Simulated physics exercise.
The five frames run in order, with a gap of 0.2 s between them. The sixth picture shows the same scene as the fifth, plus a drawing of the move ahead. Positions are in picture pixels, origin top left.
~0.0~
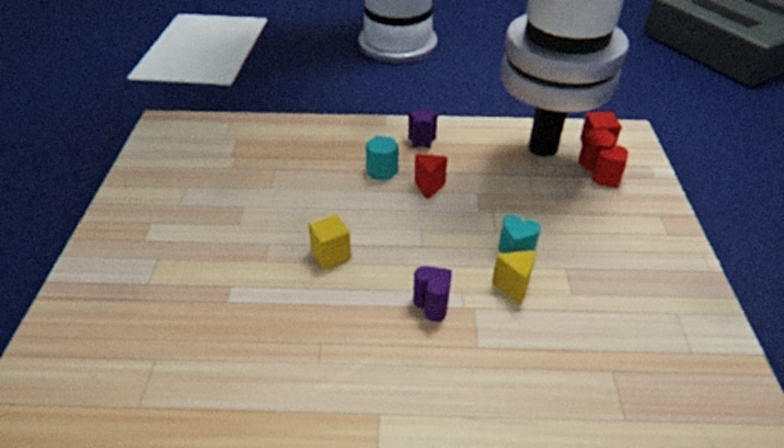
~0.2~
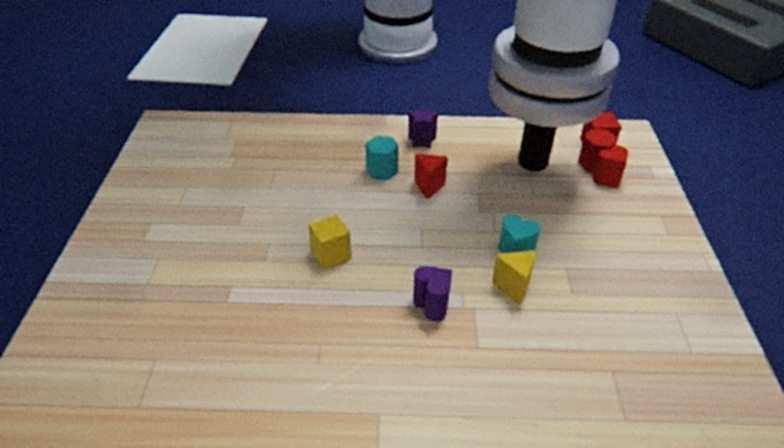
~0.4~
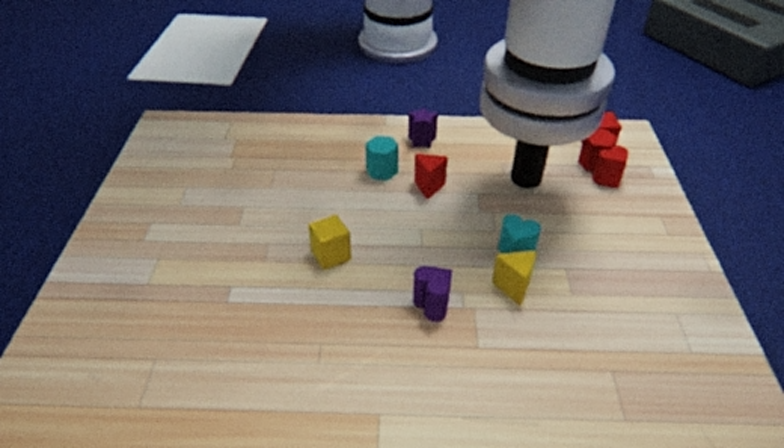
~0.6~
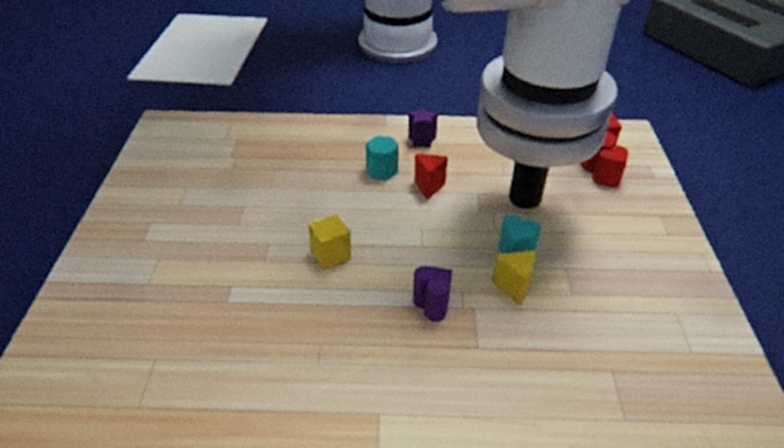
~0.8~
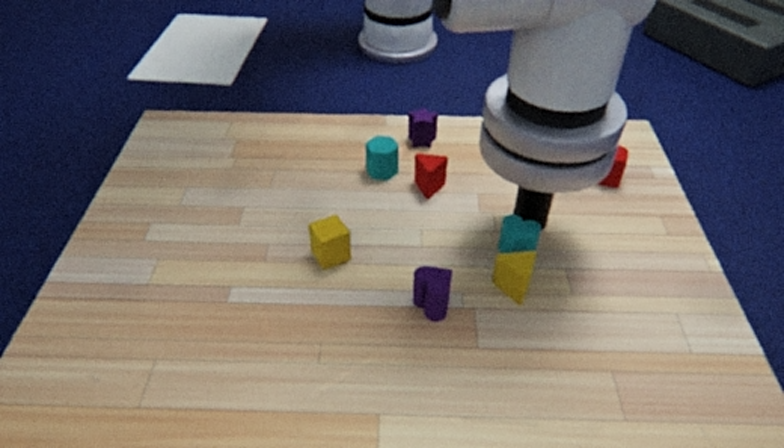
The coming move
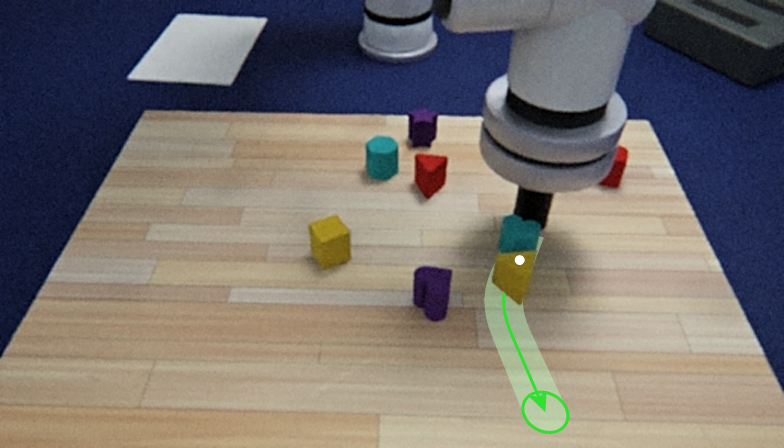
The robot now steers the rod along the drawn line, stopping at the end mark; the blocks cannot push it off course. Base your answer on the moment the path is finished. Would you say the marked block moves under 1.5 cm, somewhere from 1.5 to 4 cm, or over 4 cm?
Displacement: Past 4 cm.
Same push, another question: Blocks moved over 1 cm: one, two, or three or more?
Here I'd predict two blocks moving more than 1 cm.
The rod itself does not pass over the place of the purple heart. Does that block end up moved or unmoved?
The block in question stays where it was by the end.
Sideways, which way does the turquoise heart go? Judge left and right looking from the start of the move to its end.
Towards the right-hand side.
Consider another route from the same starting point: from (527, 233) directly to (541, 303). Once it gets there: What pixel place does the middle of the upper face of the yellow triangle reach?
Final place: (514, 280).
Drawn move, from (527, 233) by way of (508, 280) and (514, 340) to (545, 412); the dot is on the yellow triangle.
What follows on the original path. One third of the way, rod at (510, 268); yellow triangle at (520, 291), turned 20° anticlockwise; turquoise heart at (497, 271).
Two thirds of the way, rod at (517, 329); yellow triangle at (544, 338), turned 30° anticlockwise; turquoise heart at (478, 298), turned 60° clockwise.
At the end, rod at (549, 401); purple heart still; yellow triangle at (594, 397), turned 65° anticlockwise; turquoise heart at (478, 298), turned 60° clockwise.
